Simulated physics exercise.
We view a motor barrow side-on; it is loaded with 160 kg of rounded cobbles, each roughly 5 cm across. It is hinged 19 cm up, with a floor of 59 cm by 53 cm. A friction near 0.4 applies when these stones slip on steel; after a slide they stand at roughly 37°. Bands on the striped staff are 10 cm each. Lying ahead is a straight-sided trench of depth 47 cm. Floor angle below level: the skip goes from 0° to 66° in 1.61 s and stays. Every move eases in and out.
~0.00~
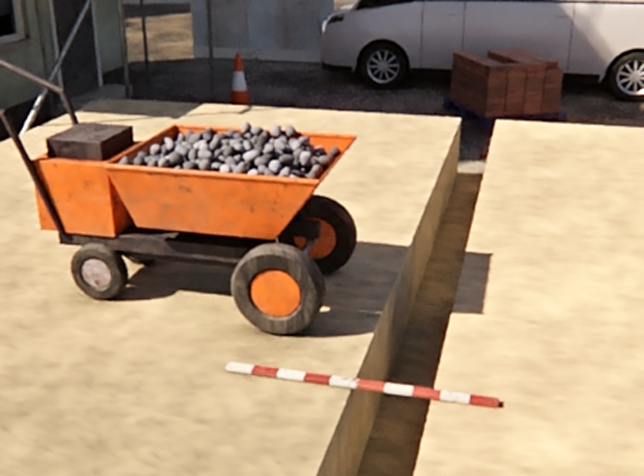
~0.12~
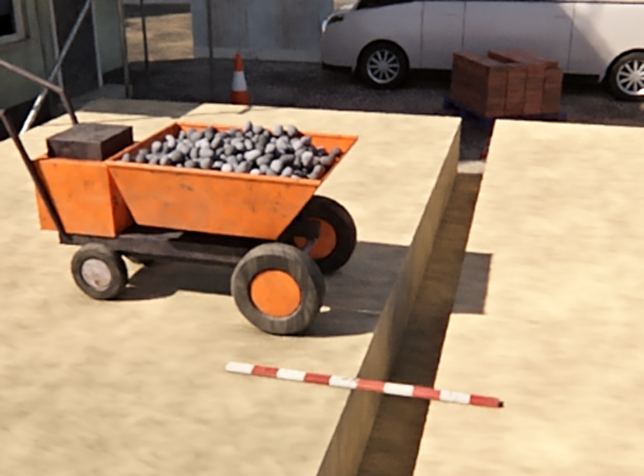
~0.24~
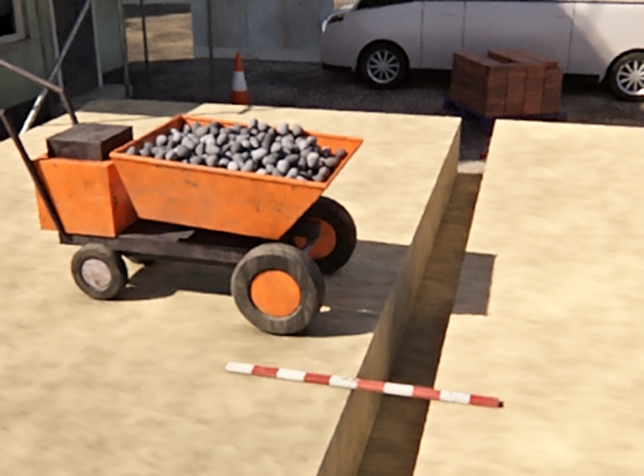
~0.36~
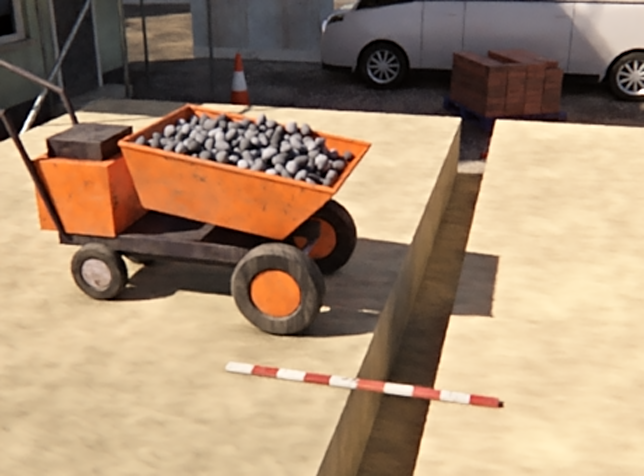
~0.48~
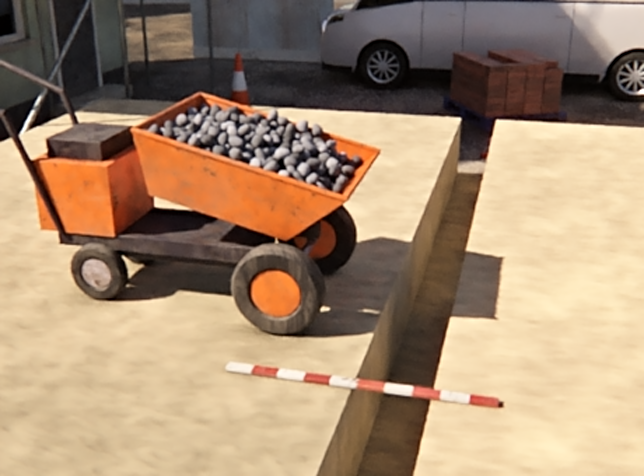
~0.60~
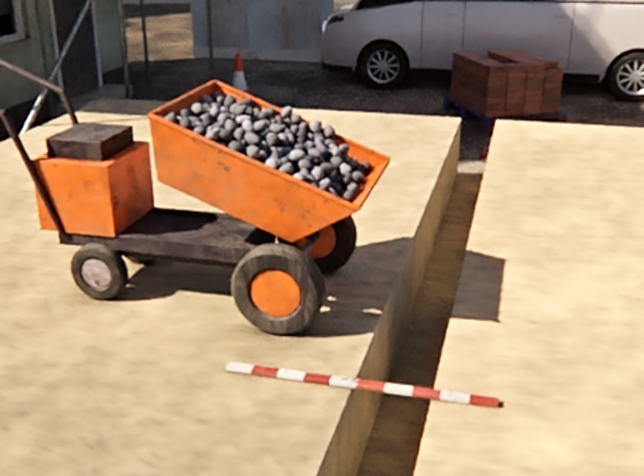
In this clip, an orange motor barrow loaded with rounded grey stones stands beside a trench with a red-and-white striped staff across it, and its skip gradually tilts forward to the right, the rear rising while the wheels stay still.
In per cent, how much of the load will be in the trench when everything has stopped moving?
Around 61 per cent of it.
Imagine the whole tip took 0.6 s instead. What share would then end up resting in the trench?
Trench share: Approx. 40%.
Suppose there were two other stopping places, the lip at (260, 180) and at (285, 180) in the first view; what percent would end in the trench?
Some 95 and some 85 per cent, in that order.
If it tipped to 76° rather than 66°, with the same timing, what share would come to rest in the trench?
In that case some 55 per cent.
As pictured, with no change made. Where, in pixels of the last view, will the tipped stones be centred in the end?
I'd put it close to (439, 374).
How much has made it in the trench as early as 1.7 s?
I'd put it near 15 per cent.
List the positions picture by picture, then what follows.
In the first picture, lip at (318, 183), floor tilted 0°, highest stones at (255, 136).
In the second picture, lip at (320, 184), floor tilted 1°, highest stones at (256, 134); the stones move at 0.1 m/s on average.
In the third picture, the skip is at 4°, its lip at (327, 187); the top of the load is at (223, 133); the stones move at 0.3 m/s on average.
In the fourth picture, the skip is at 8°, its lip at (336, 192); the top of the load is at (220, 127); the stones move at 0.4 m/s on average.
In the fifth picture, the skip is at 14°, its lip at (347, 200); the top of the load is at (207, 117); the stones move at 0.4 m/s on average.
In the sixth picture, lip at (359, 210), floor tilted 21°, highest stones at (218, 106); the stones move at 0.5 m/s on average.
After 1.2 s the floor is at 56°; 100 % in the skip; the foremost stones are at (422, 249).
After 1.7 s the floor is at 66°; 58 % in the skip, 16 % in the trench, 26 % past the trench; the foremost stones are at (543, 304).
After 2.1 s the floor is at 66°; 32 % in the skip, 28 % in the trench, 40 % past the trench; the foremost stones are at (635, 307).
After 4.0 s the floor is at 66°; 0 % in the skip, 61 % in the trench, 39 % past the trench; the foremost stones are past the picture's edge.
